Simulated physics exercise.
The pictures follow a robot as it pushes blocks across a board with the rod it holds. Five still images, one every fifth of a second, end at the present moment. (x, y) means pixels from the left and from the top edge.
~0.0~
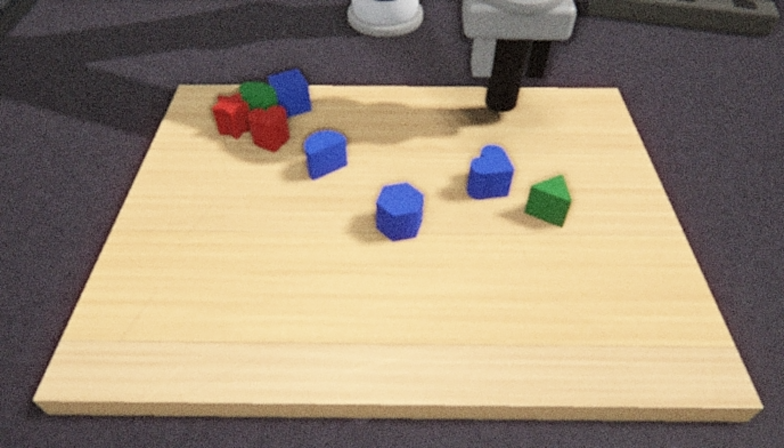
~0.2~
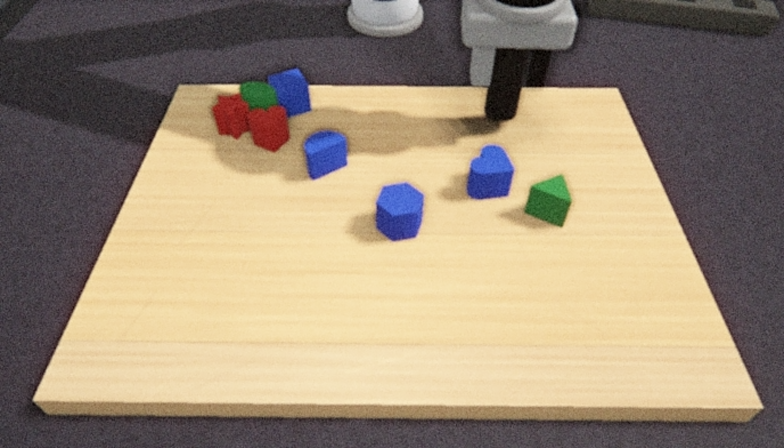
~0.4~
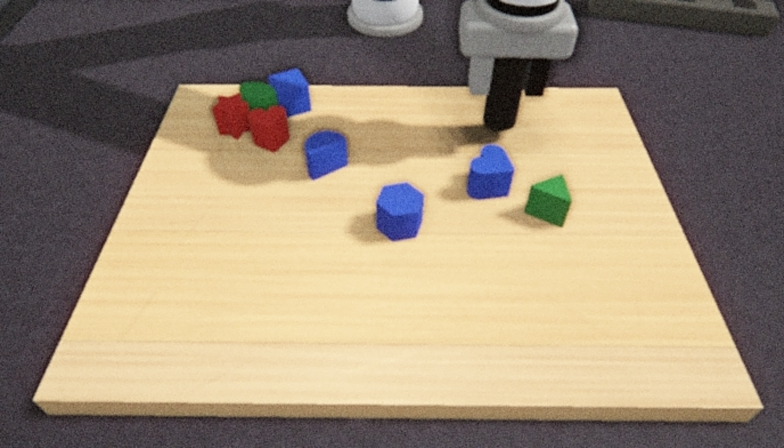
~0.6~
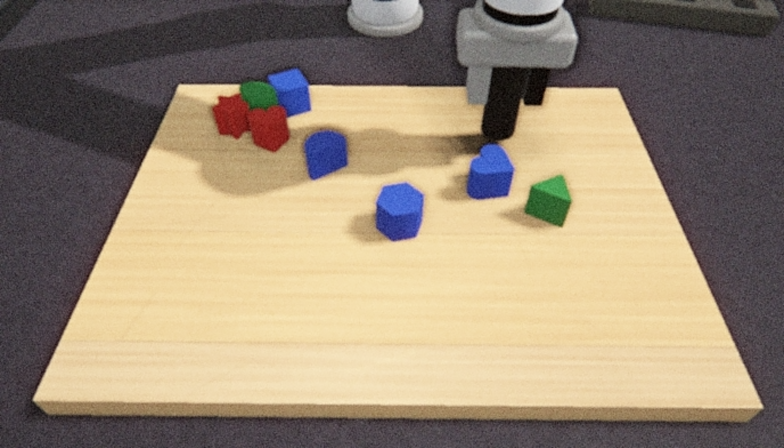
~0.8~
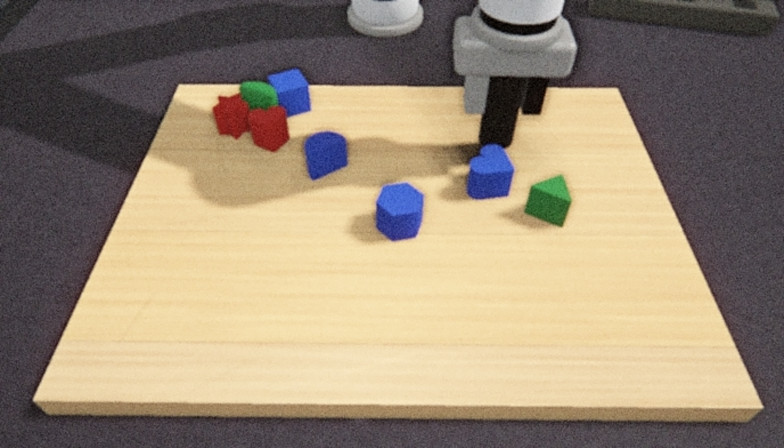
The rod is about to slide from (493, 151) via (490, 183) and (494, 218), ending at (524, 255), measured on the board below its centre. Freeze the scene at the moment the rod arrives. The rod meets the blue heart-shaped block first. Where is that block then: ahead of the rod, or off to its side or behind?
Beside or behind.
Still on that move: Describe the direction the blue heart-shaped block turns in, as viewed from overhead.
That block twists clockwise.
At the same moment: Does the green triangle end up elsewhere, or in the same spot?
It keeps its spot.
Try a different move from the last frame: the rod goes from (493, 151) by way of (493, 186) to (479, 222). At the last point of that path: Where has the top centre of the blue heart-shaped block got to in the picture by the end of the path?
At (468, 227).
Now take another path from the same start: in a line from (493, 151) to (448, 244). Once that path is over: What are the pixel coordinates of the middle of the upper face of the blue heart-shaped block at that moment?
My prediction: (491, 232).
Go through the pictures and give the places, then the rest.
Rod's lower end (501, 103); blue heart-shaped block (492, 160); green triangle (555, 187), in the first frame.
Rod (500, 112); blocks still, in the second frame.
Rod (499, 121); blocks still, in the third frame.
Rod (497, 130); blocks still, in the fourth frame.
Rod (495, 140); blue heart-shaped block (492, 160); green triangle (555, 187), in the fifth frame.
What follows on the original path. One third of the way, rod (492, 171); blue heart-shaped block (487, 185).
Two thirds of the way, rod (496, 207); blue heart-shaped block (480, 221), turned 30° clockwise.
At the end, rod (528, 243); blue heart-shaped block (482, 233), turned 80° clockwise; green triangle still.
